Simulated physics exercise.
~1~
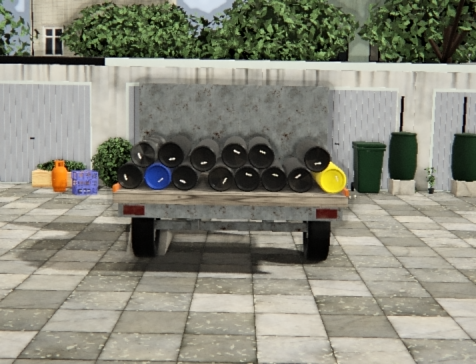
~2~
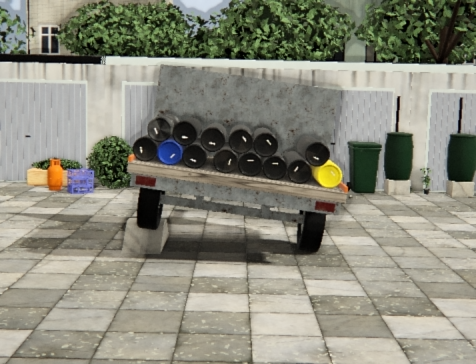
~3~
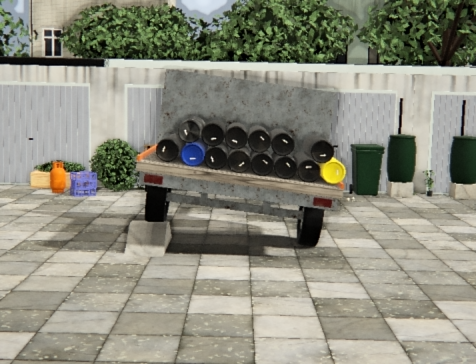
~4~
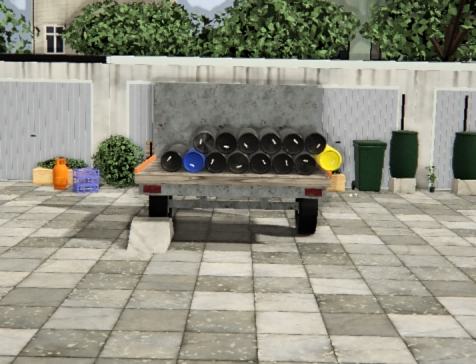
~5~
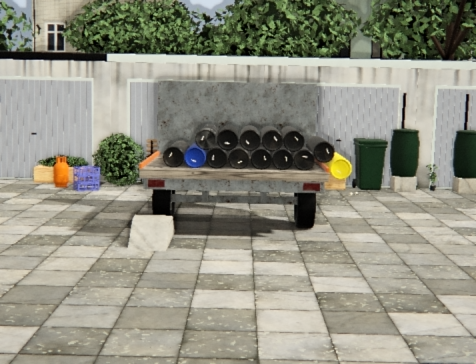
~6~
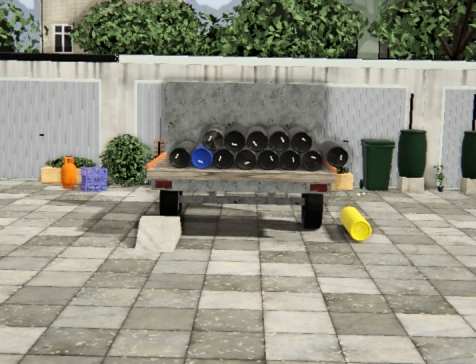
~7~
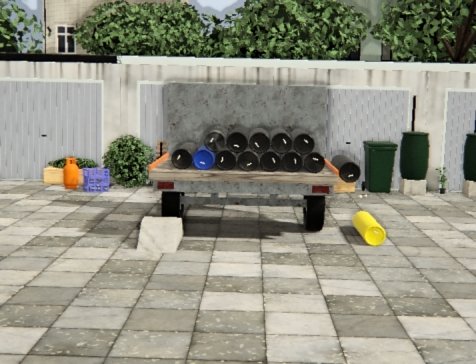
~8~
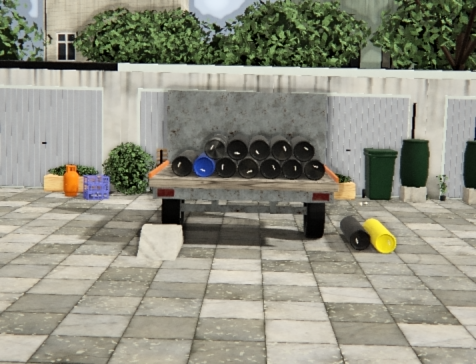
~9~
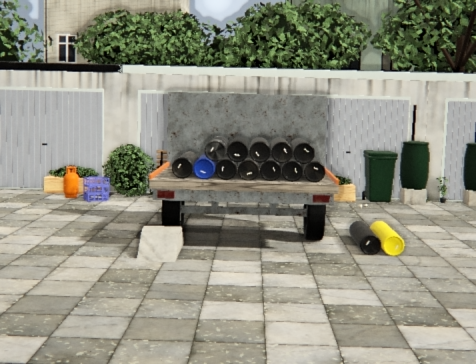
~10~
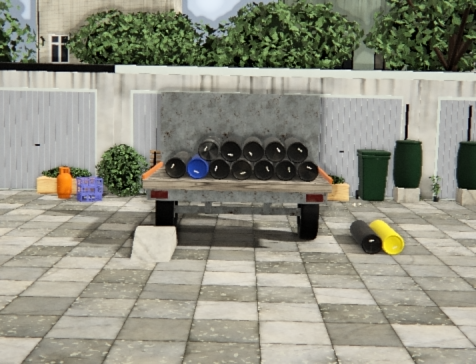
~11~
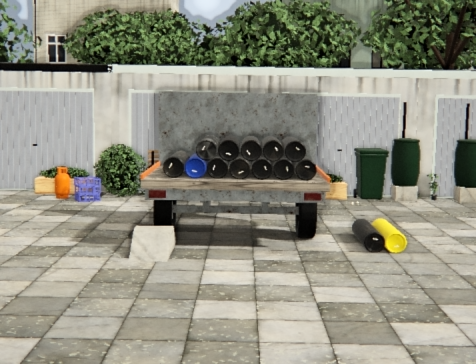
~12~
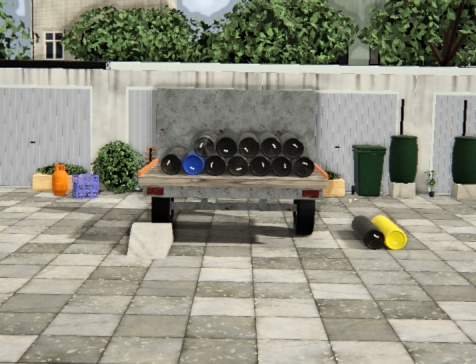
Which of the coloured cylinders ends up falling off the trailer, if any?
The yellow cylinder goes over the right edge and lands on the paving, while the blue one stays on the deck.
